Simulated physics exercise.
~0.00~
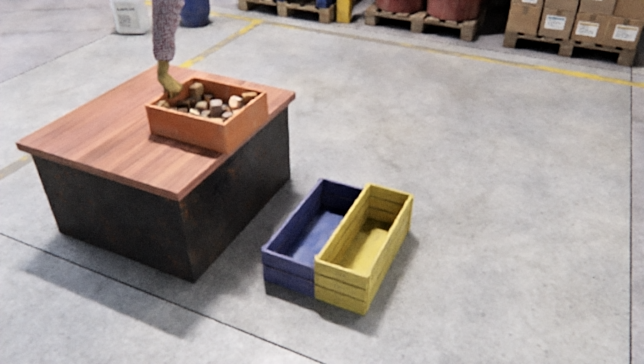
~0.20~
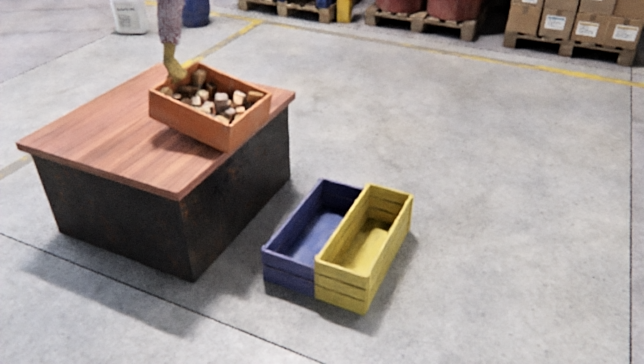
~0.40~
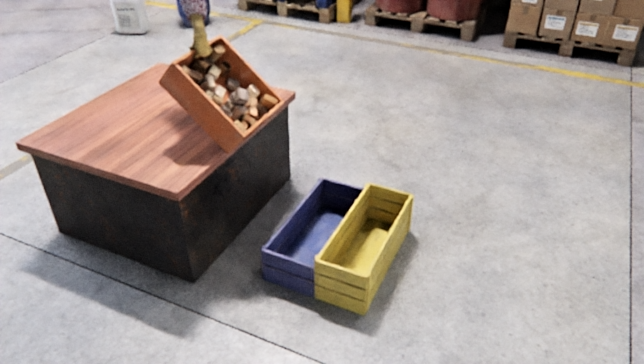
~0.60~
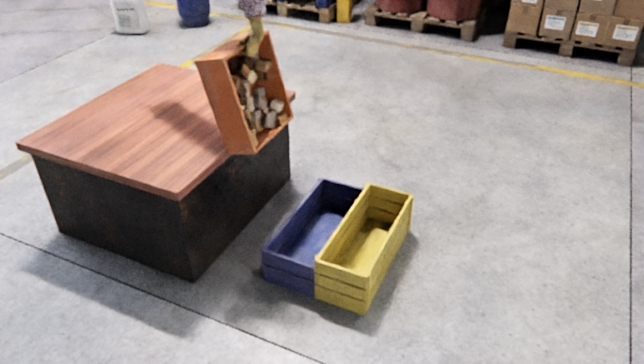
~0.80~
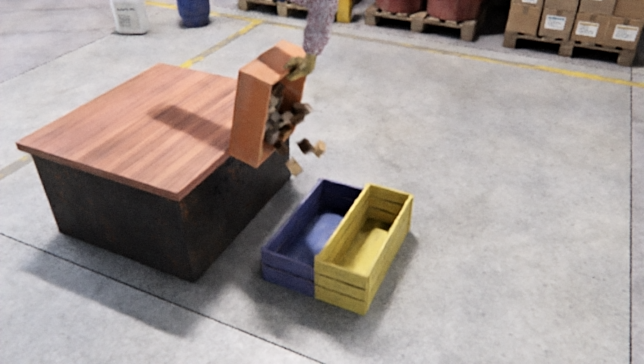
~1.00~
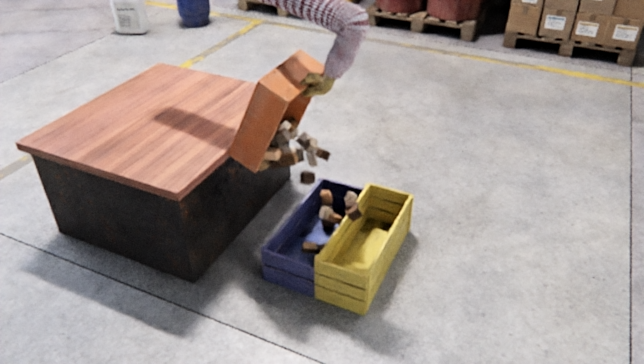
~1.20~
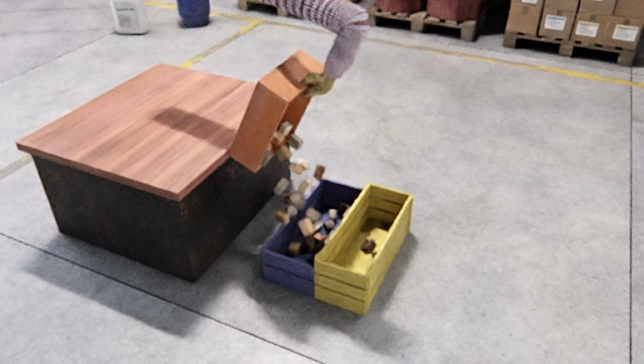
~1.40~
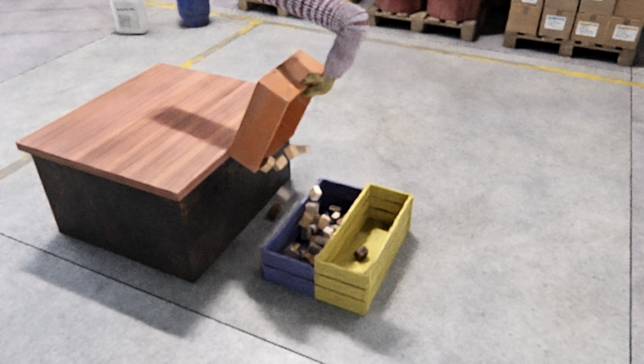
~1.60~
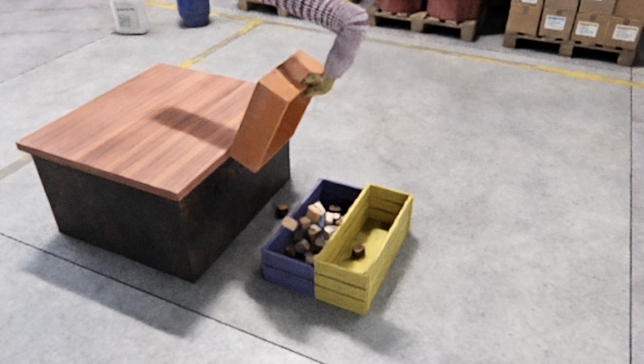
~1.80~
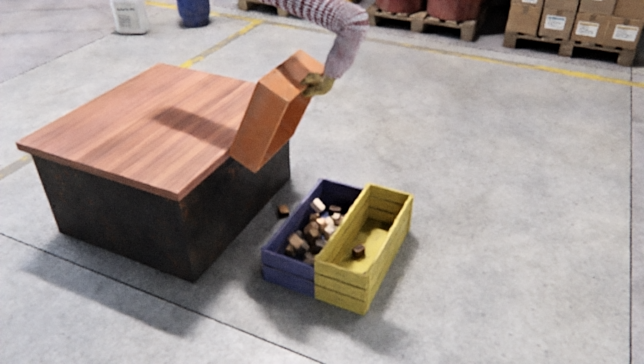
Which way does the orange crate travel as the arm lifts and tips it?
It moves to the right, from the top of the bench to its edge beside the blue tub.
